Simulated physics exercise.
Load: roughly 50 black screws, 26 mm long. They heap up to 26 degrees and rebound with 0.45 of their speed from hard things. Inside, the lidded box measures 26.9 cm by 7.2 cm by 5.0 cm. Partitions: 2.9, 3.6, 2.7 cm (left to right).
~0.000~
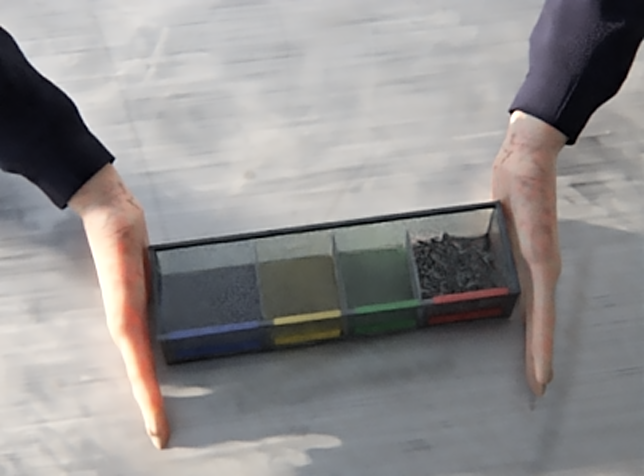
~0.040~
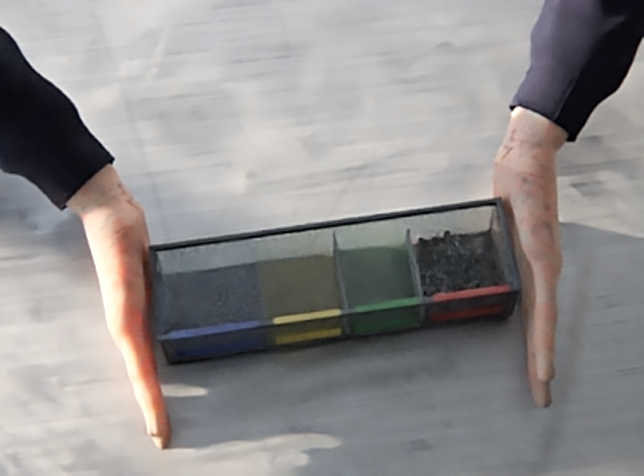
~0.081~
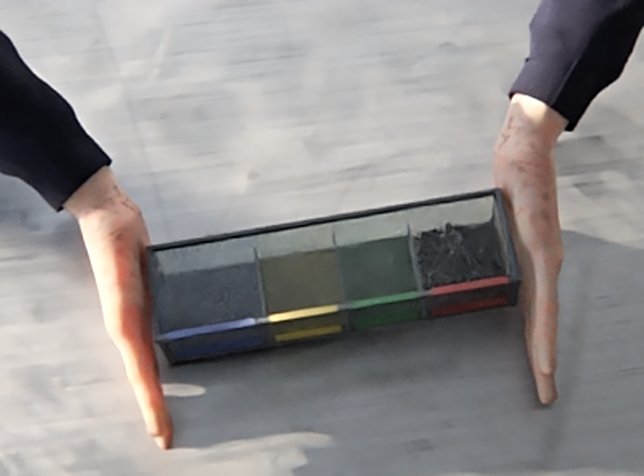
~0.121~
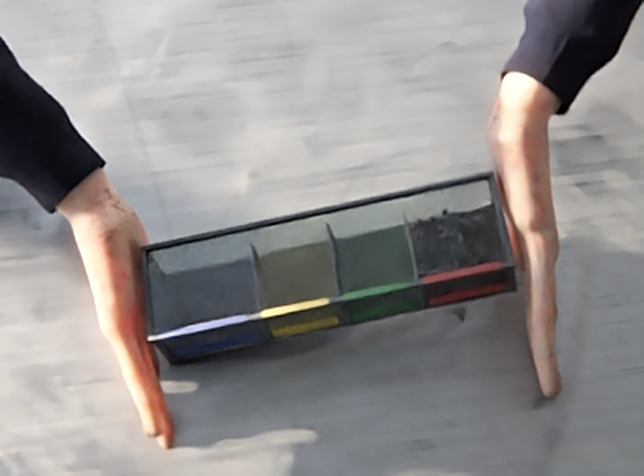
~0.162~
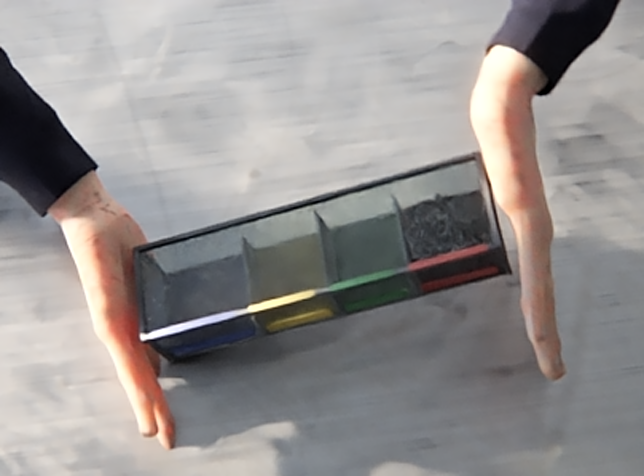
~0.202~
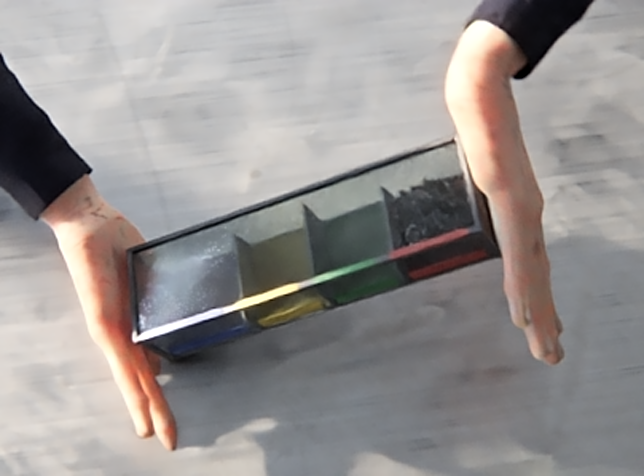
Two hands held a clear lidded box with blue, yellow, green and red sections between their palms, then the right hand raised its end, tilting the box while the black screws stayed in the red section.
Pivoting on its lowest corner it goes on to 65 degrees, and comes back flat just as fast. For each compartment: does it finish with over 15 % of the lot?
Red over, blue under, green over, yellow under.
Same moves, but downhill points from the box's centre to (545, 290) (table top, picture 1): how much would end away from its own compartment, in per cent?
About 0 per cent.
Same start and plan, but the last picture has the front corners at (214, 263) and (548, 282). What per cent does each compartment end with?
Red 100; blue 0; green 0; yellow 0.
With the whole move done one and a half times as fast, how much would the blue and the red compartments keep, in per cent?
Then: Blue 0, red 75.
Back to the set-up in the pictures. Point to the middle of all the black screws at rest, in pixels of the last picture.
Around (382, 279).
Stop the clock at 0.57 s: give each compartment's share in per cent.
Red 80, blue 0, green 20, yellow 0.
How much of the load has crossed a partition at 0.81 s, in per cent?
About 55 per cent.
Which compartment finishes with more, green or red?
The green one has more.
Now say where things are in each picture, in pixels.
Box tilt 0 degrees, front corners at (163, 336) and (515, 289); red 100 %, in the first picture.
Box tilt 1 degrees, front corners at (163, 336) and (516, 286), in the second picture.
Box tilt 5 degrees, front corners at (160, 336) and (515, 277), lowest corner left back, in the third picture.
Box tilt 10 degrees, front corners at (154, 336) and (509, 263), lowest corner left back, in the fourth picture.
Box tilt 17 degrees, front corners at (146, 336) and (496, 244), lowest corner left back, in the fifth picture.
Box tilt 24 degrees, front corners at (139, 337) and (476, 228), lowest corner left back; red 100 %. Its pace works out near 170 degrees a second, in the sixth picture.
Then, at 0.57 s, tilt 62 degrees; red 80 %, green 20 %.
Then, at 0.81 s, tilt 24 degrees; red 45 %, green 55 %.
Then, at 1.16 s, tilt 0 degrees; red 45 %, green 55 %.
By 1.5 s all is still; red 45 %, blue 0 %, green 55 %, yellow 0 %.
